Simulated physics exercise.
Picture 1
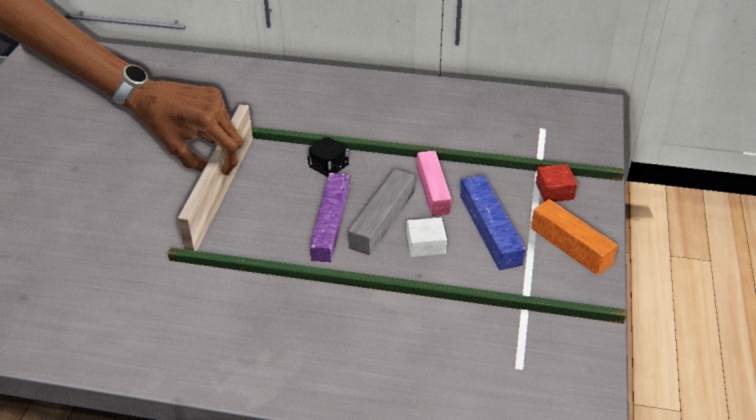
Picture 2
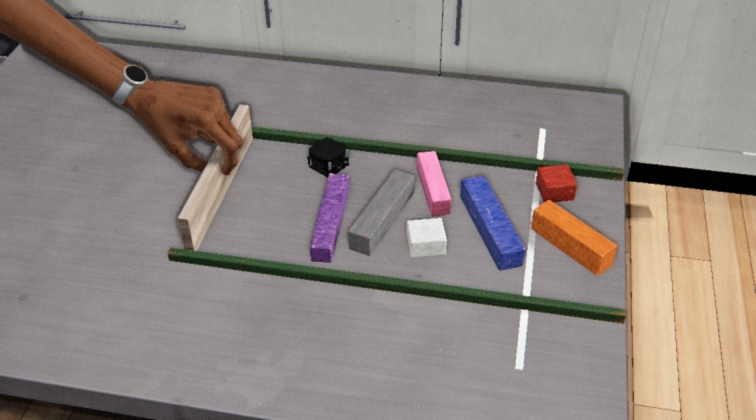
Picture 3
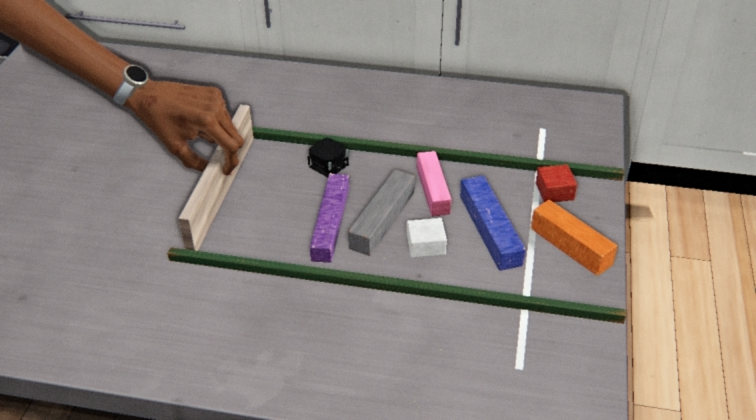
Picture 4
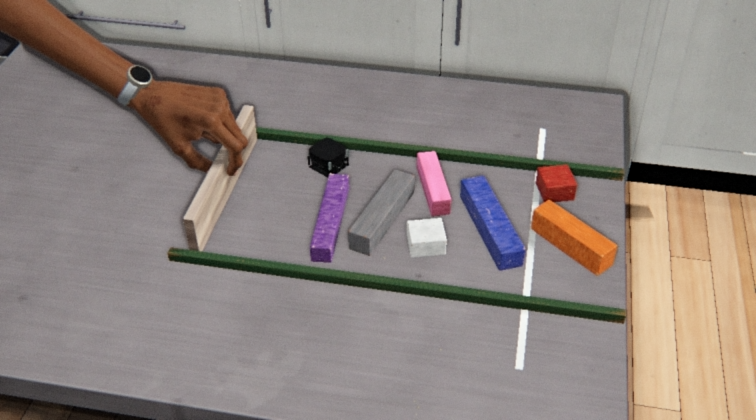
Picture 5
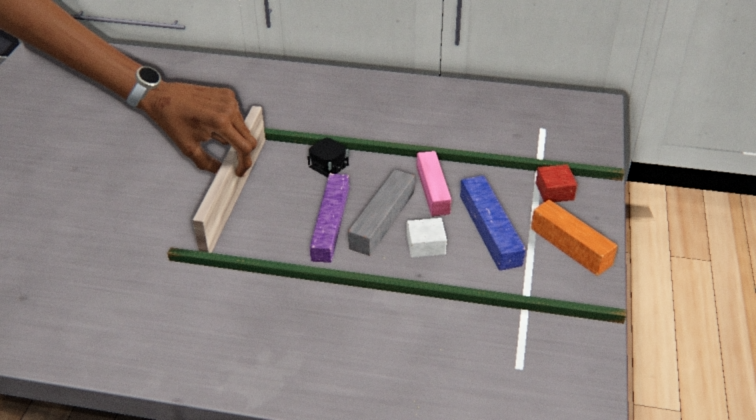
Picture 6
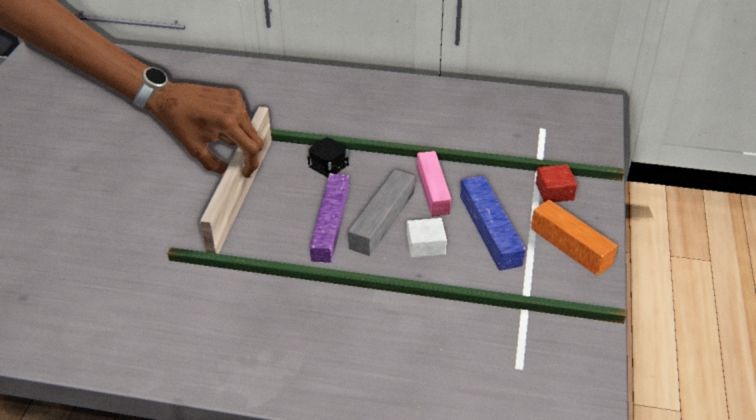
A hand slides a wooden board slightly right toward the still, scattered bars and blocks.
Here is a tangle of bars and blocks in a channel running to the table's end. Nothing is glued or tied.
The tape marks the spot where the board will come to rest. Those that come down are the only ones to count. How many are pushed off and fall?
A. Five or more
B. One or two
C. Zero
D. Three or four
(B) One or two.
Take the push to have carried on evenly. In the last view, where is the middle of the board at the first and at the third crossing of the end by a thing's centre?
The middle is near (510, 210) first and near (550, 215) after.
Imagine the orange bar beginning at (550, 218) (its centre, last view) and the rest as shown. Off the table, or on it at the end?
So the orange bar slips away.
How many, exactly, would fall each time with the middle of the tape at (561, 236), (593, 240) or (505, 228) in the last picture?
3, 5, 0.
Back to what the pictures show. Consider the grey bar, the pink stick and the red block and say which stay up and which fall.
The grey bar keeps its place, the pink stick keeps its place, and the red block keeps its place.
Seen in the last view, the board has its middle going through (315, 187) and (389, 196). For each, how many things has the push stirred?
At the first spot 1, then 5.
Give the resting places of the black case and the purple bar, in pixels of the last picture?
Reading them off: First (553, 180); then (542, 244).
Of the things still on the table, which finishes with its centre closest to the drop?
Blue bar.
Soon after, none off yet; orange bar at rest near (573, 237); red block at rest near (556, 184); blue bar at rest near (491, 222).
In the end, the number that fall off is one or two; gone, orange bar.
